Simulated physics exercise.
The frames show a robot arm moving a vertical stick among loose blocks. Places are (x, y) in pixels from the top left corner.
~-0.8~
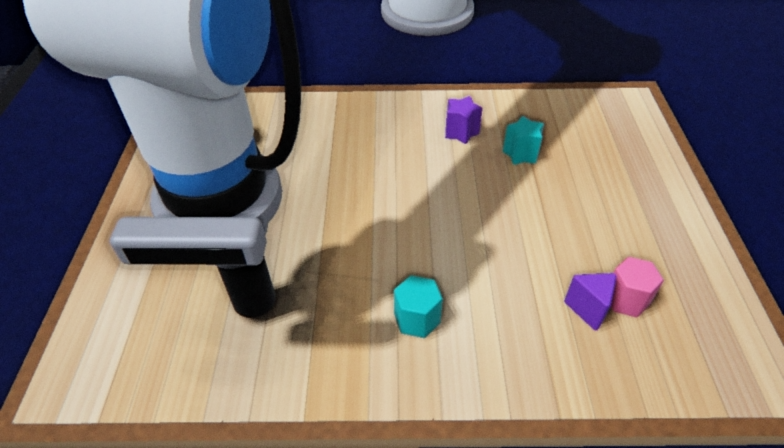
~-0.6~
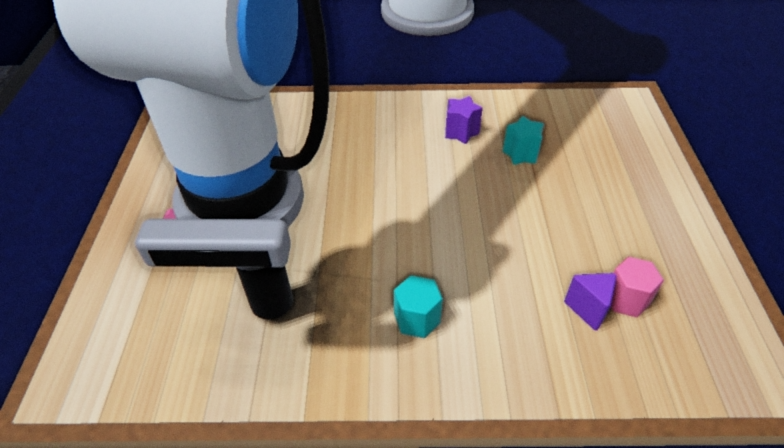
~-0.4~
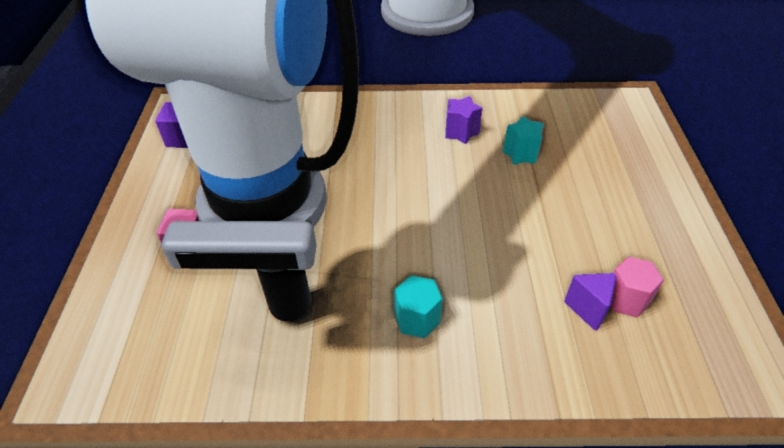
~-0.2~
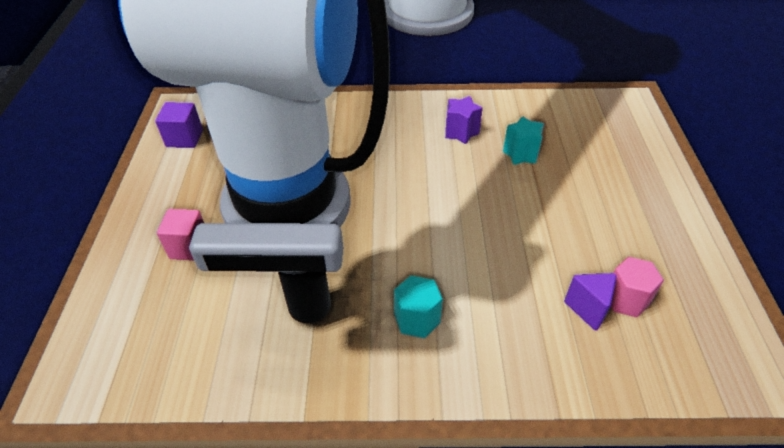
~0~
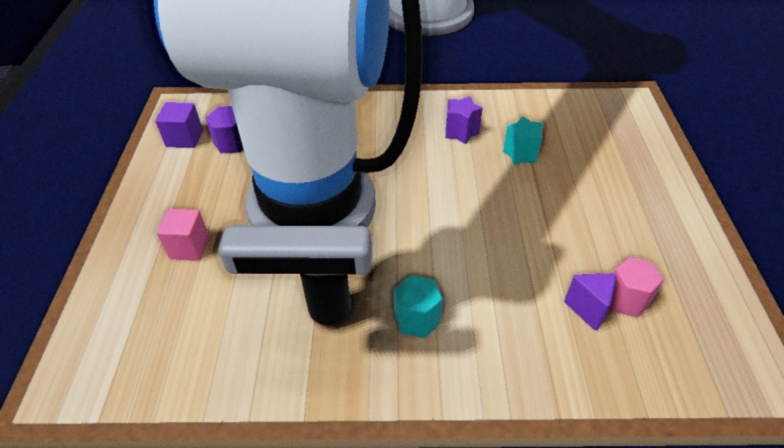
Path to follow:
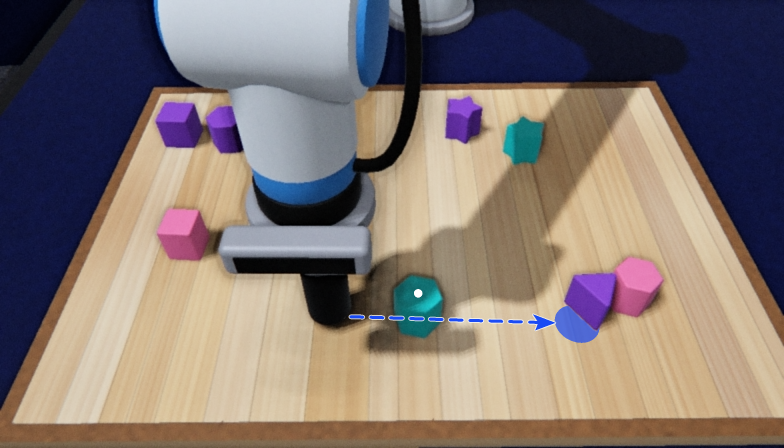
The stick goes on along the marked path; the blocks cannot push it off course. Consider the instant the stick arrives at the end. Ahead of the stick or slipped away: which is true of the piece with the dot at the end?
As far as I can tell, the piece with the dot is still leading the way in front of the stick.
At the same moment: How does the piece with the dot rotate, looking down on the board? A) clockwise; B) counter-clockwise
(A)
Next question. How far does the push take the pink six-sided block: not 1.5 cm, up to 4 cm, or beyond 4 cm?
Less than 1.5 cm.
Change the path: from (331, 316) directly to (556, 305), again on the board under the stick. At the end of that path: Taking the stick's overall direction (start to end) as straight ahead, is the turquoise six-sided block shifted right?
Yes
Path on the board, in a line from (331, 316) to (577, 324); the dot is on the turquoise six-sided block.
The first path, step by step. One third of the way, stick (413, 310); turquoise six-sided block (459, 297), turned 20° clockwise.
Two thirds of the way, stick (496, 313); turquoise six-sided block (546, 304), turned 35° clockwise.
At the end, stick (581, 315); turquoise six-sided block (631, 322), turned 55° clockwise; purple triangular block (610, 277), turned 25° anticlockwise; pink six-sided block (644, 272).
